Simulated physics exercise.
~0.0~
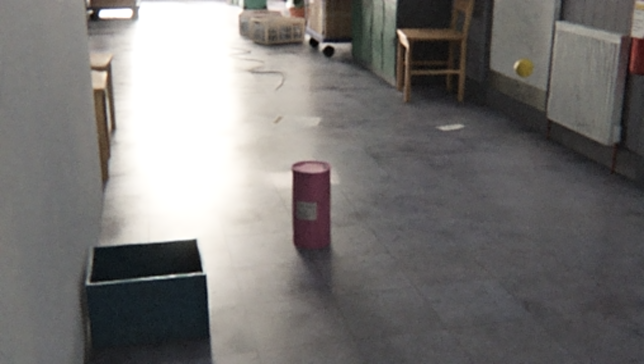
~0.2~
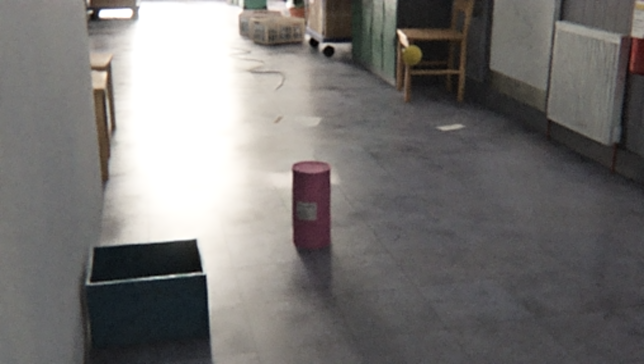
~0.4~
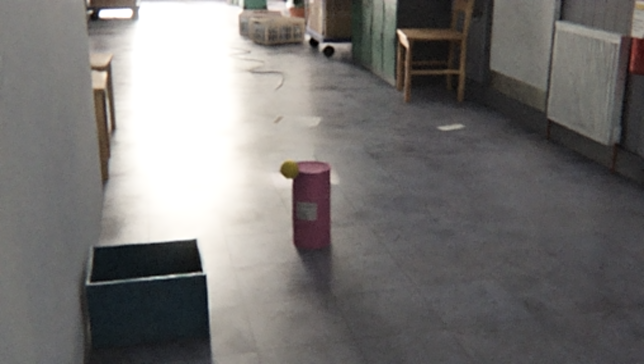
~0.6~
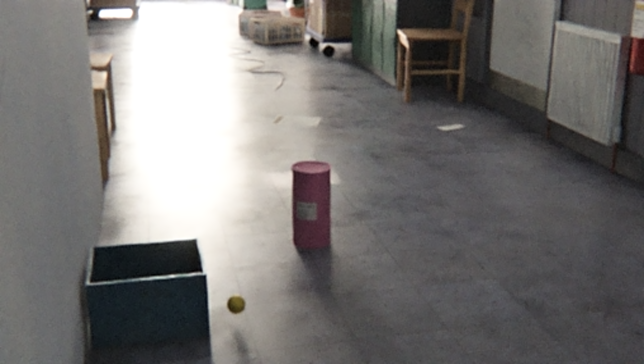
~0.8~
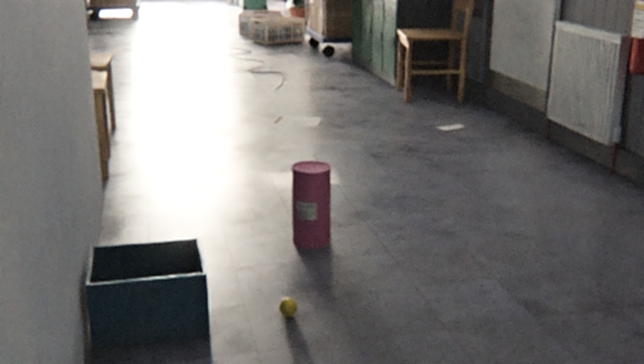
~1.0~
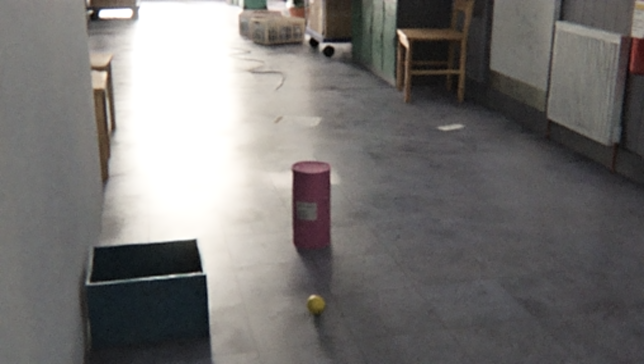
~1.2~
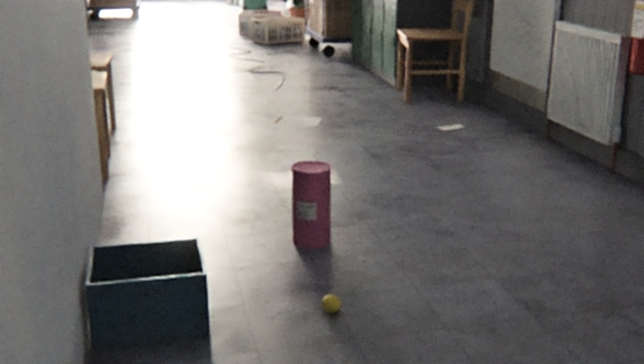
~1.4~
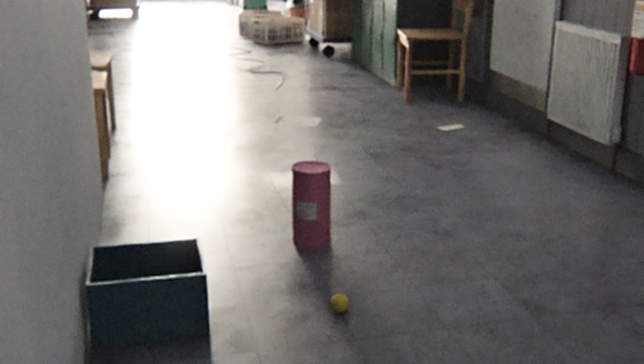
A long grey floor stretches away from a still, slightly raised view, with a wooden chair and a white radiator at the upper right and bright glare on the left. An open, empty dark box sits at the lower left, and a pink canister stands near the middle. A yellow lemon flies in from the right, passes in front of the chair and crosses left and downward past the canister's top. It drops to the floor just right of the box, then moves back rightward, slowing. It ends outside the box, on the floor in front of the canister, which stays standing.
